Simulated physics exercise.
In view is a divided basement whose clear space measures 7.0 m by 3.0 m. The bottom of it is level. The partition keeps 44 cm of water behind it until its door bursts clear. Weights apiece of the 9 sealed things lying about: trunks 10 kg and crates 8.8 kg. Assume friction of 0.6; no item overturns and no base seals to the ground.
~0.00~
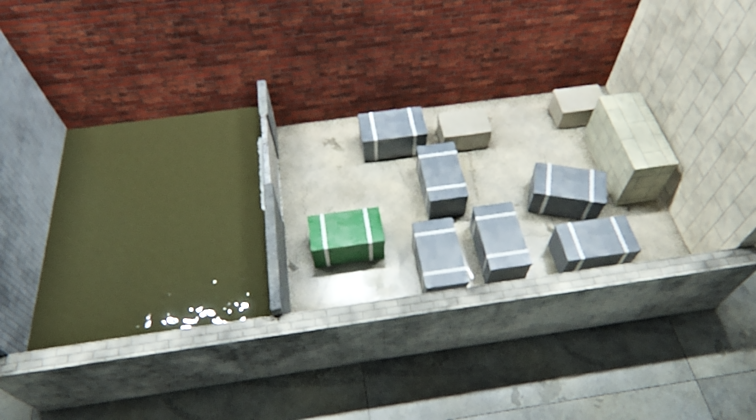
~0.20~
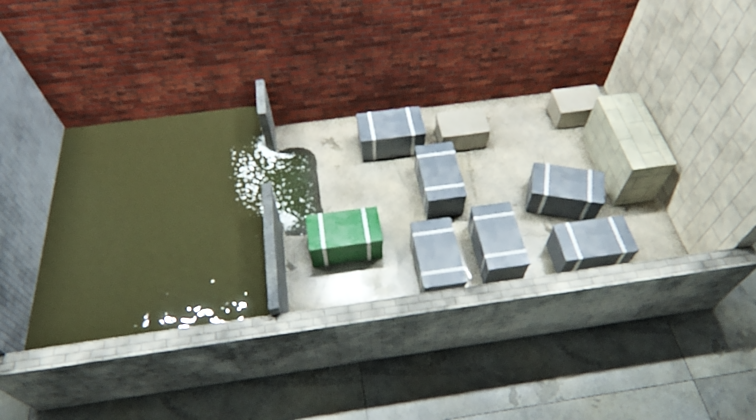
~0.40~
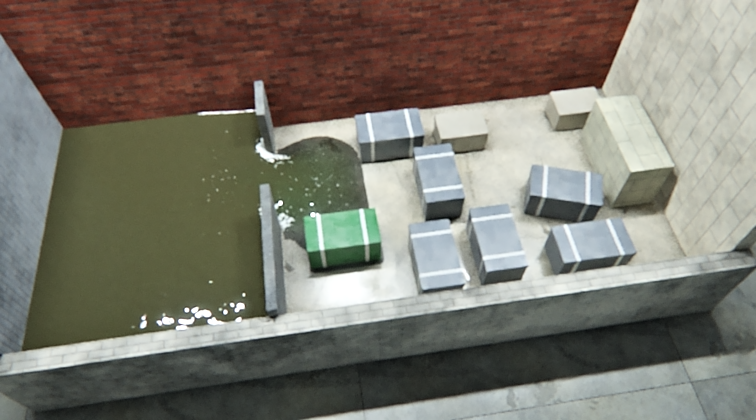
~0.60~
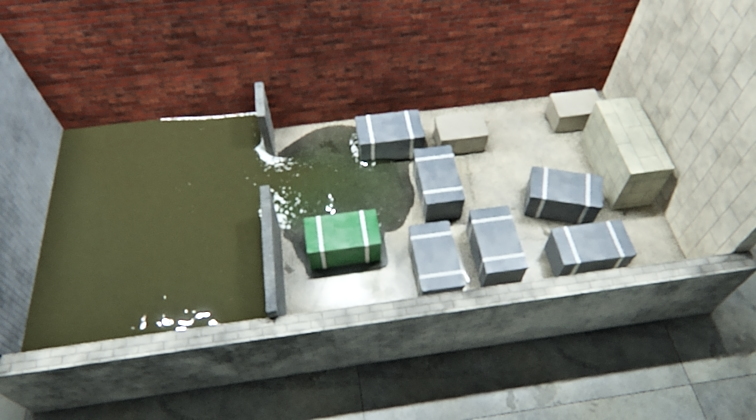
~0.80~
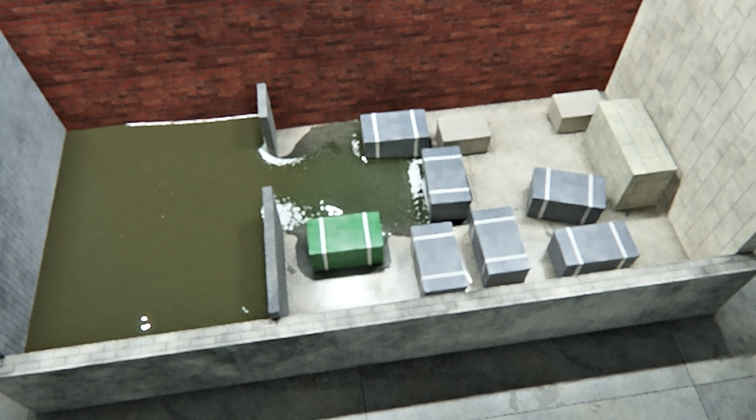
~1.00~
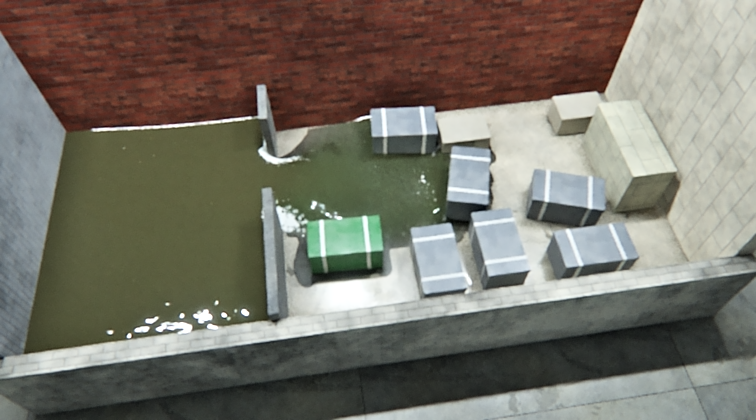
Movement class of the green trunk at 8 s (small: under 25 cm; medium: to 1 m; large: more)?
Medium.
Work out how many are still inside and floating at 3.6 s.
The count is 8.
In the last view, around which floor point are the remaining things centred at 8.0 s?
Close to pixel (470, 226).
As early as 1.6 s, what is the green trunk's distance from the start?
Close to 20 cm.
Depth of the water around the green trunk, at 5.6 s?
Depth approx. 2 cm.
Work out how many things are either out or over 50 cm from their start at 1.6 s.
2 in all.
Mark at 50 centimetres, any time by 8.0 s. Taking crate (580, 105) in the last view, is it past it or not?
Verdict: Stays inside the line.
After 1.6 s the green trunk is near (344, 250), 0.2 m from its start, aground; 2 afloat.
After 3.6 s the green trunk is near (341, 265), 0.4 m from its start, aground; 8 afloat.
After 5.6 s the green trunk is near (340, 266), 0.4 m from its start, aground; 8 afloat.
After 8.0 s the green trunk is near (334, 186), 0.6 m from its start, afloat; 9 afloat.
